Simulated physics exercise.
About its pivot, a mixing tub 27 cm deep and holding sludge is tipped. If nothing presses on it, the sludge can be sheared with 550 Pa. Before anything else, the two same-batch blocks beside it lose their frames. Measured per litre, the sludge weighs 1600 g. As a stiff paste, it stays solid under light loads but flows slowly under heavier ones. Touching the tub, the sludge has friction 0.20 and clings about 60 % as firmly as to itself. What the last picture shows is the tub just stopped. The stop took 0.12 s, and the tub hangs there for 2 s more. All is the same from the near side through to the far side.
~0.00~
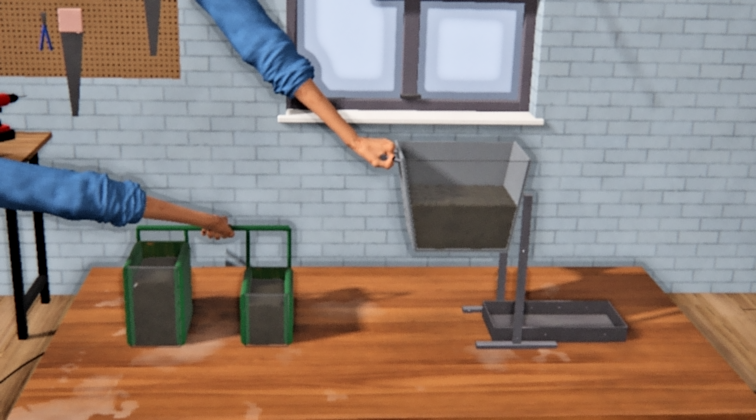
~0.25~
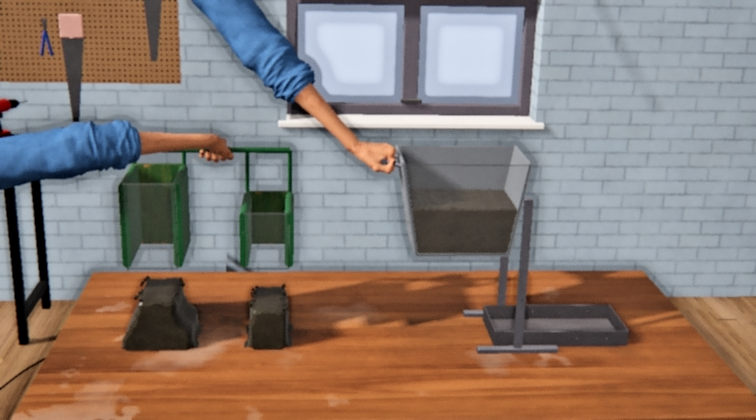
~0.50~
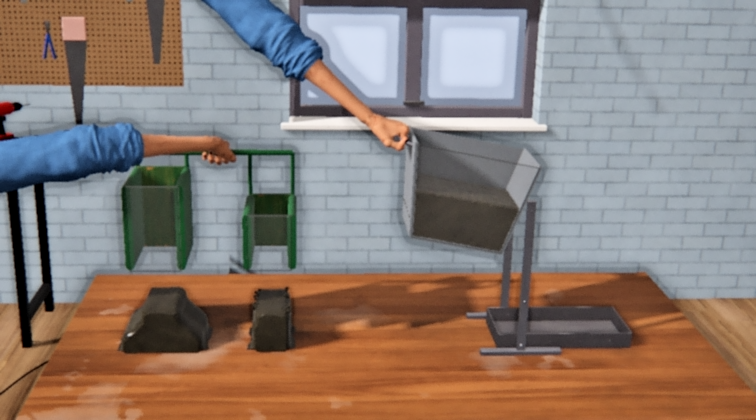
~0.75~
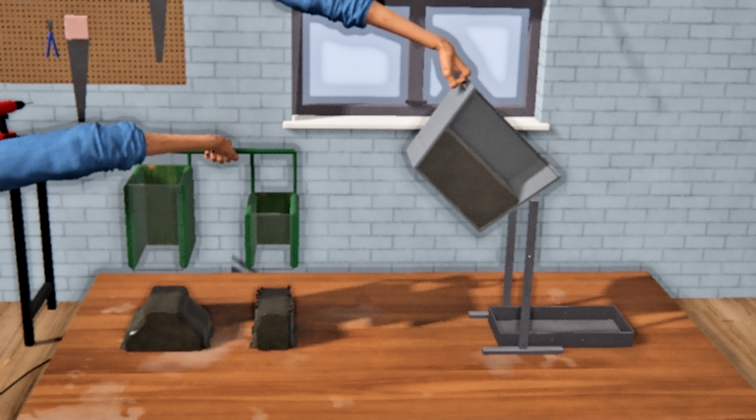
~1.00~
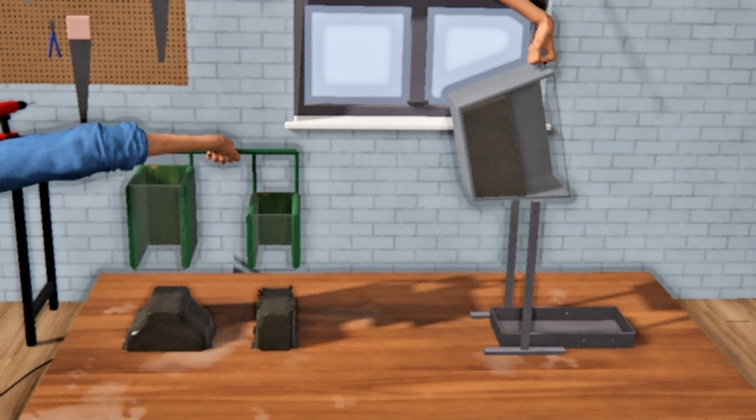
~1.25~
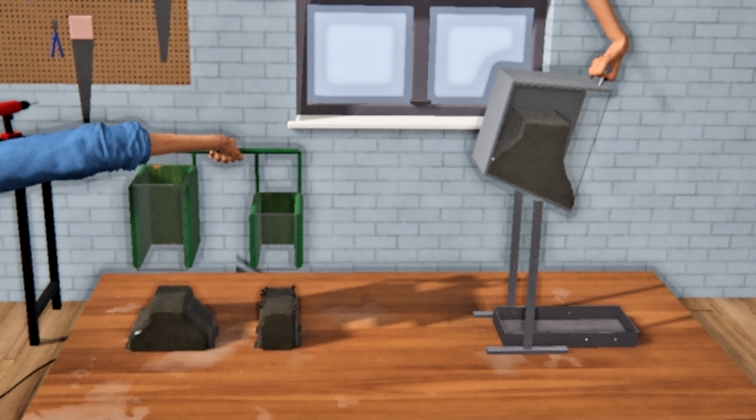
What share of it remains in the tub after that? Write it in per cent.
0 %.
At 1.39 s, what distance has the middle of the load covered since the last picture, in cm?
I'd estimate roughly 12 centimetres.
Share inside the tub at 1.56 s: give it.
About 20 %.
After 1.39 s, the tub is at 104 degrees and holds 62 %.
After 1.56 s, the tub is at 104 degrees and holds 20 %.
After 1.73 s, the tub is at 104 degrees and holds 0 %.
After 1.90 s, the tub is at 104 degrees and holds 0 %.
After 3.25 s, the tub is at 104 degrees and holds 0 %.
